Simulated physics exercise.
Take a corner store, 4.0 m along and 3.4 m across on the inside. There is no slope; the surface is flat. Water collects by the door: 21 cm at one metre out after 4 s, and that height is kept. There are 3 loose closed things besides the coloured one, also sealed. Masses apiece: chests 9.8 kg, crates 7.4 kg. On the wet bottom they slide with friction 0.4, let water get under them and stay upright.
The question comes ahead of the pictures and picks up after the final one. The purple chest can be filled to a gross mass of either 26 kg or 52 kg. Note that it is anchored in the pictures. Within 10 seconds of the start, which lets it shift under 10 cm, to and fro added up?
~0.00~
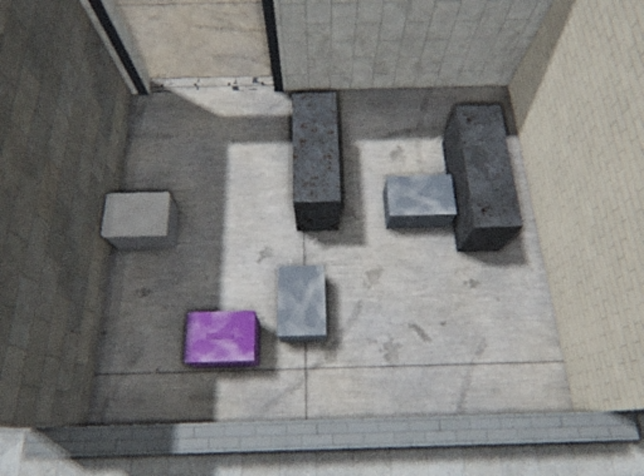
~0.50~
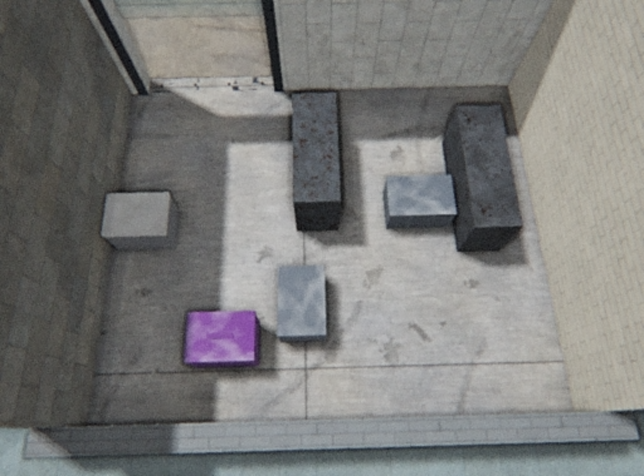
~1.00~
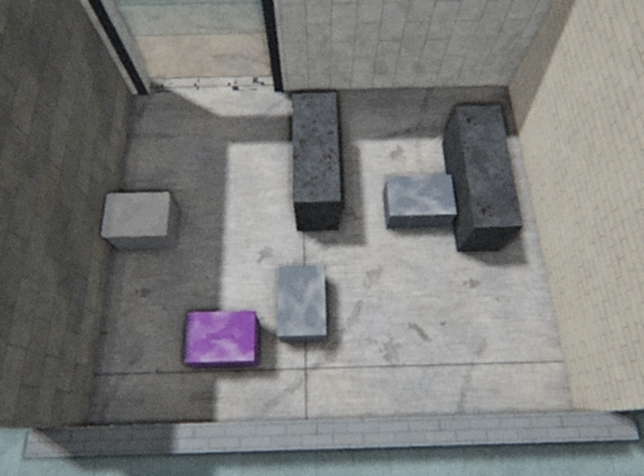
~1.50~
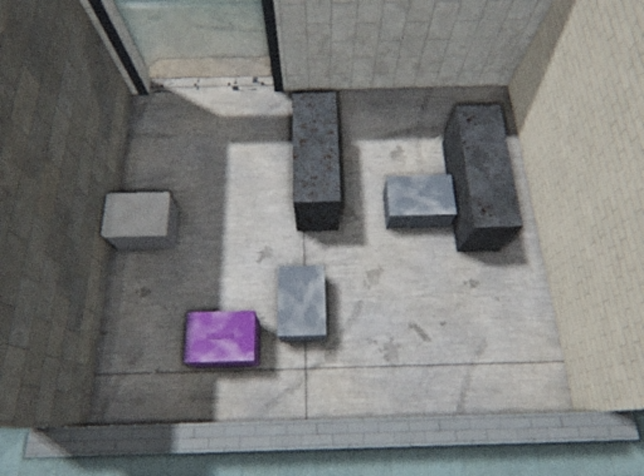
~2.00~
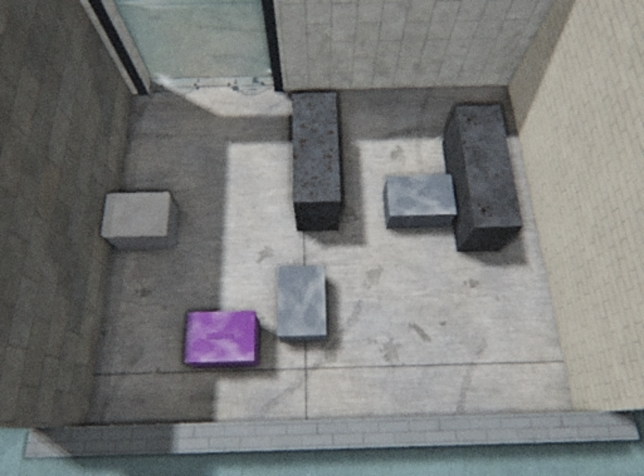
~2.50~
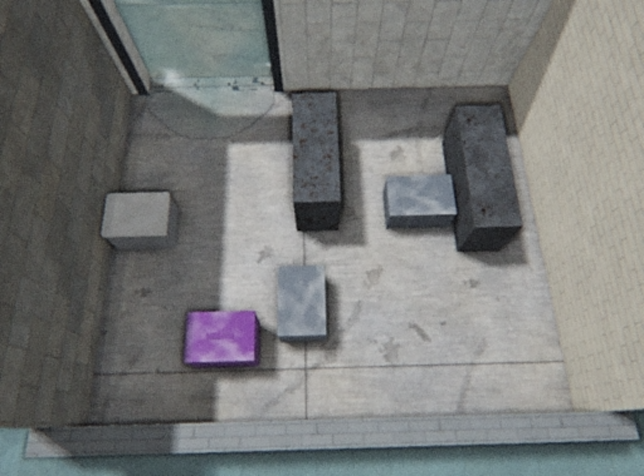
Going by the pictures, it is pinned only by the heavier mass.
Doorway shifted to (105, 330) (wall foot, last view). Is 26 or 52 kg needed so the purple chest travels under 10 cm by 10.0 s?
The answer is that only the greater mass suffices.
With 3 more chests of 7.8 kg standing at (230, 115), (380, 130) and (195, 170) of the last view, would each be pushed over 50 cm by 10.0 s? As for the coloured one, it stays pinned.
First: Beyond the limit; second: Inside the limit; third: Beyond the limit.
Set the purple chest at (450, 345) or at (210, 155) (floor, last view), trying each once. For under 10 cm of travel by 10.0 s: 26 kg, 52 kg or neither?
Log: Try 1 the heavier pick is required; try 2 the heavier pick is required.
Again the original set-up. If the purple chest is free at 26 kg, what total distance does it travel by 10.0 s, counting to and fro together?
I'd say roughly 300 centimetres in all.
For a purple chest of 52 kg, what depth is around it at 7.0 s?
Something like 12 centimetres.
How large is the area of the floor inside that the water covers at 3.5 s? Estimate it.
About 2.5 m2.
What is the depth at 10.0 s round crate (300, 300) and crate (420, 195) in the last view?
First roughly 14 cm, second roughly 2 cm.
After 3.5 s the purple chest would be 0 cm from its start with 26 kg and 0 cm from its start with 52 kg; 0 cm of water round it then.
After 4.5 s the purple chest would be 0 cm from its start with 26 kg and 0 cm from its start with 52 kg; 4 cm of water round it then.
After 7.0 s the purple chest would be 57 cm from its start with 26 kg and 0 cm from its start with 52 kg; 12 cm of water round it then.
After 10.0 s the purple chest would be 246 cm from its start with 26 kg and 0 cm from its start with 52 kg; 13 cm of water round it then.
